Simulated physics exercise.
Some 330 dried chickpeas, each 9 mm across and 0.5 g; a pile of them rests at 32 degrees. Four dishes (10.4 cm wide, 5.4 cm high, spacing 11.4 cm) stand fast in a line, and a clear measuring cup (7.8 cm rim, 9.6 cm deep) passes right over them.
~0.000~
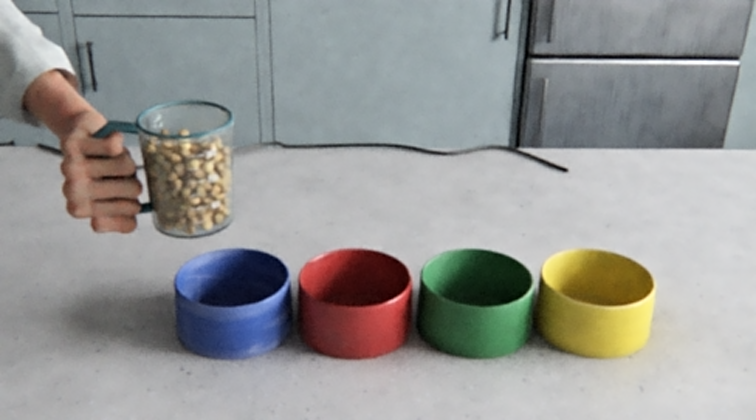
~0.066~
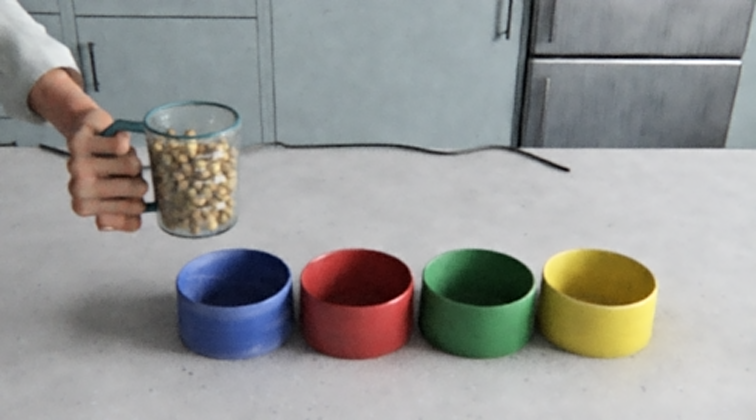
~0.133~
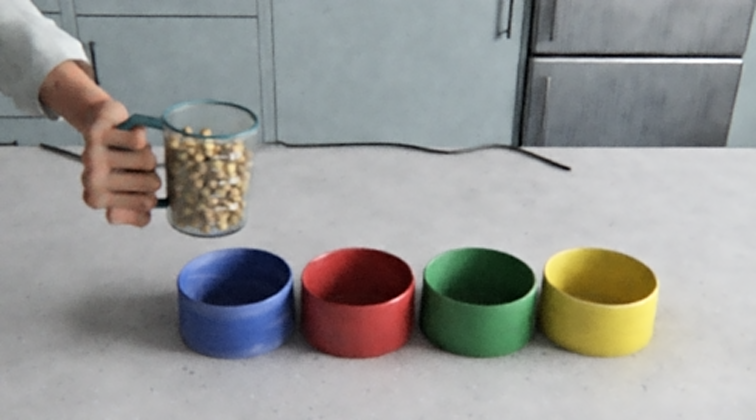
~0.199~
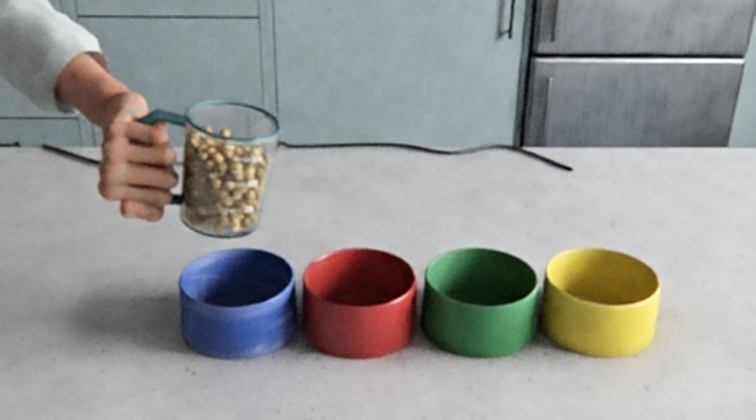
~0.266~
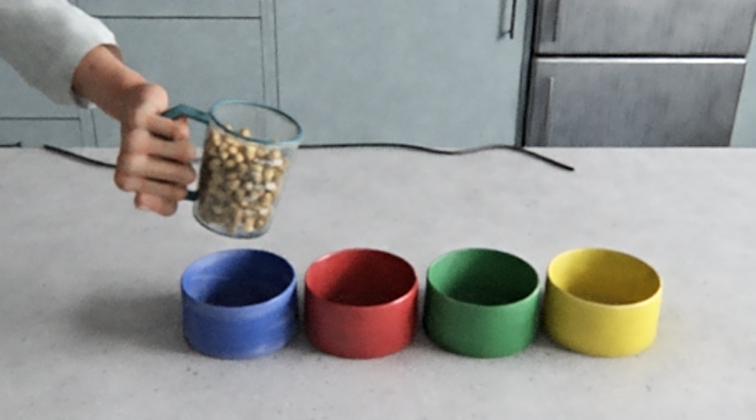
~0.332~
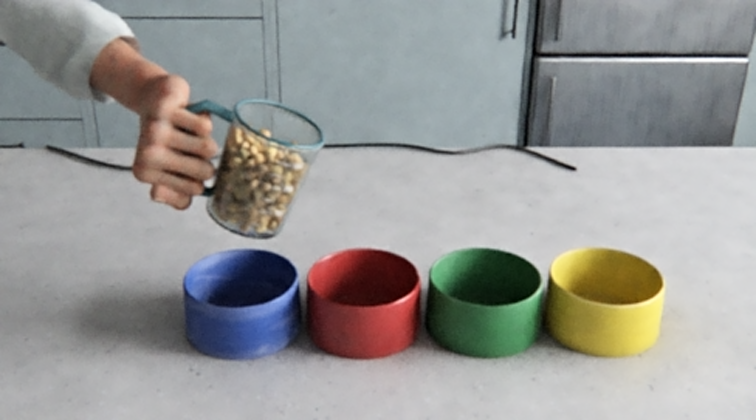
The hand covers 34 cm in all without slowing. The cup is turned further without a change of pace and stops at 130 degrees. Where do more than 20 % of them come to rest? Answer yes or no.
Red dish: No; blue dish: No; green dish: No; yellow dish: Yes; on the counter: No.
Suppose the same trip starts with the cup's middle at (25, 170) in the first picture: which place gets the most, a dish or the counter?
The winner: Green.
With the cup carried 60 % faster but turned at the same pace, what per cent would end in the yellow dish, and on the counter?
Then: Yellow 90, counter 10.
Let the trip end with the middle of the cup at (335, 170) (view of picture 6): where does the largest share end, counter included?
Most goes to: Red.
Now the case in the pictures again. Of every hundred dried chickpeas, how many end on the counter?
Roughly 5 per cent.
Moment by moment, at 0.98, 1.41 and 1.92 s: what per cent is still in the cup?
In turn: 100, 90, 0.
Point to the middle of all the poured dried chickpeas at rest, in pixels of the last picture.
At about (614, 303).
After 0.98 s, tilt 73 degrees; cup holds 100 %.
Then, at 1.41 s, tilt 106 degrees; cup holds 90 %, yellow 5 %.
After 1.92 s, tilt 130 degrees; cup holds 0 %, yellow 95 %.
In the end, at 2.4 s, red 0 %, blue 0 %, green 0 %, yellow 95 %, counter 5 %.
